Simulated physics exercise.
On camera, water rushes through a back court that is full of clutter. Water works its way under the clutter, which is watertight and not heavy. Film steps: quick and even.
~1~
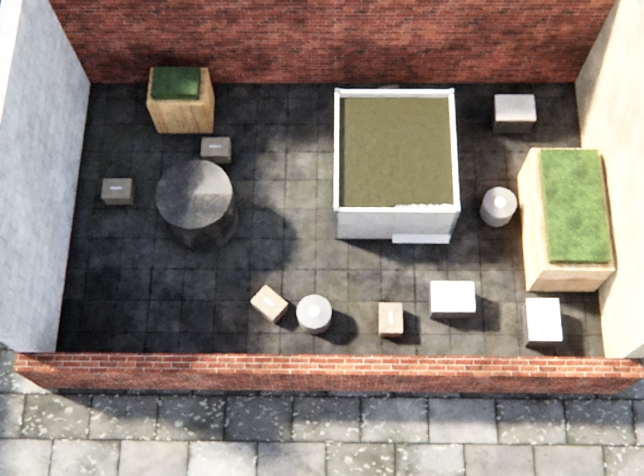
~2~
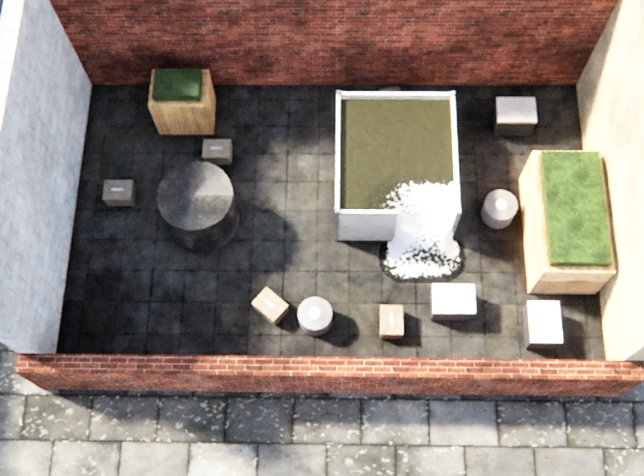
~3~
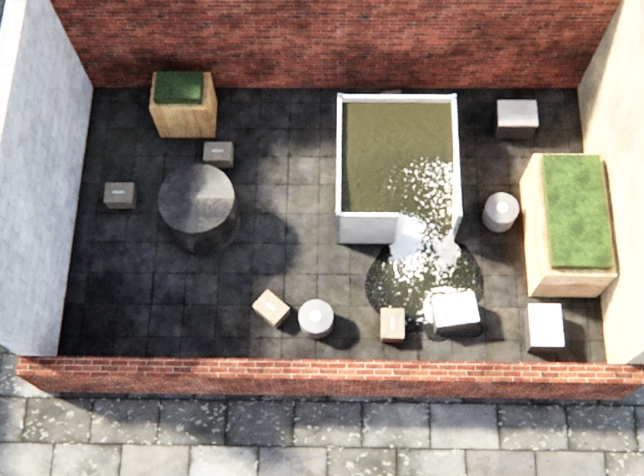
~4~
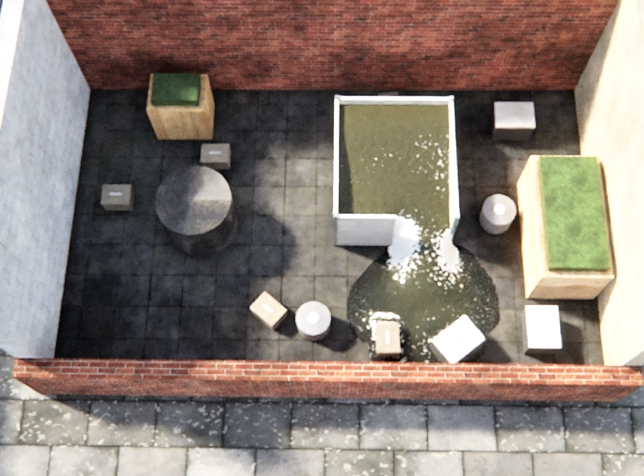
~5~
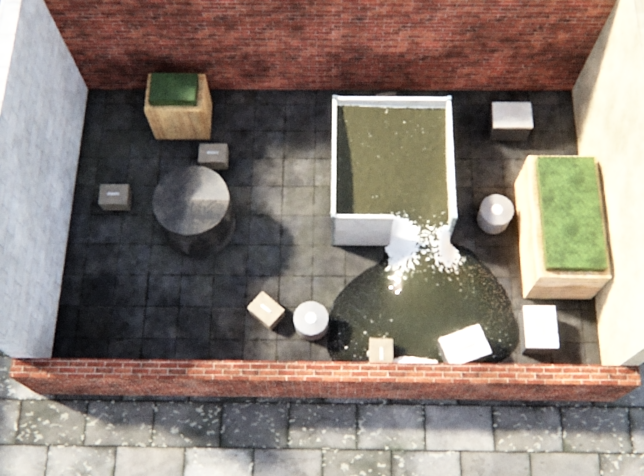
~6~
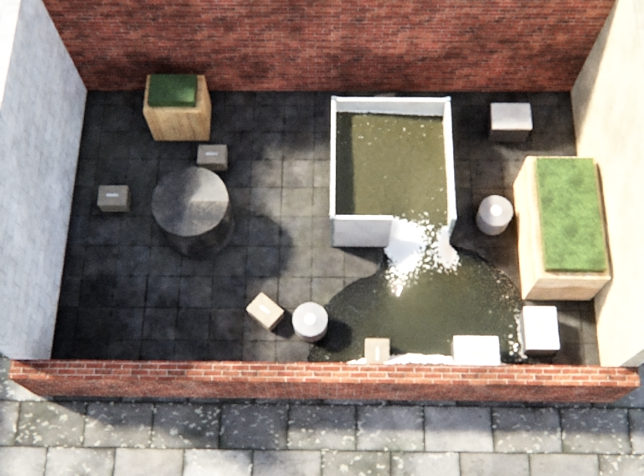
A walled tank pours foaming water across the paved court, pushing two boxes toward the low brick wall.
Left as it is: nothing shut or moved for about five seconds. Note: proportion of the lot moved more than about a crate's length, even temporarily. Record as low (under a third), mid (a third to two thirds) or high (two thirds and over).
High.
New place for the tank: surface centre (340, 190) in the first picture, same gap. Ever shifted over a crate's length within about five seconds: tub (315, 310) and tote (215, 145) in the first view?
In order: Distance reached, distance not reached.
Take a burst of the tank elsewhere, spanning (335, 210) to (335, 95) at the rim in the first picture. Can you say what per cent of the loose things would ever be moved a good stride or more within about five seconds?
I'd put it around 70 percent.
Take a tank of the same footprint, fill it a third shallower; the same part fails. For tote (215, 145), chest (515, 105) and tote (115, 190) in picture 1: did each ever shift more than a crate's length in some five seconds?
Taking them as listed, the first stopped before it, the second stopped before it and the third stopped before it.
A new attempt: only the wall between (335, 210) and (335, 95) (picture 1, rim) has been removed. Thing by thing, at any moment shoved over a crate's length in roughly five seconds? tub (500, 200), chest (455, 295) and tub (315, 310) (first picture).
First below the mark, then below the mark, then over the mark.
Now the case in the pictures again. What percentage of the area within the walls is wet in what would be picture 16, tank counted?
40 %, give or take.
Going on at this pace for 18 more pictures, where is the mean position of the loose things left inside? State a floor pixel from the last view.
I'd say somewhere close to (316, 222).
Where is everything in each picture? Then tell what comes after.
In the first frame, a chest at (453, 296), on the bottom; a tote at (391, 318), on the bottom; 0 of 10 have shifted.
In the second frame, a chest at (454, 298) rests on the ground; a tote at (392, 320), on the bottom; 0 of 10 have shifted.
In the third frame, a chest at (456, 309) rests on the ground, close to its start; a tote at (393, 323), on the bottom; 1 of 10 have shifted.
In the fourth frame, a chest at (459, 339), on the bottom, a stride from its start; a tote at (388, 337) rests on the ground, close to its start; 2 of 10 have shifted.
In the fifth frame, a chest at (465, 346) rests on the ground, a stride from its start; a tote at (381, 354), on the bottom, a stride from its start; 2 of 10 have shifted.
In the sixth frame, a chest at (477, 352) floats, a stride from its start; a tote at (378, 354) floats, a stride from its start; 2 of 10 have shifted.
A moment on, 2 of 10 are well off their spots; 2 afloat.
Next, 4 of 10 are well off their spots; 3 afloat.
Later, 5 of 10 are well off their spots; 4 afloat.
In the end, 7 of 10 are well off their spots, and 7 have been at some point; 6 afloat.
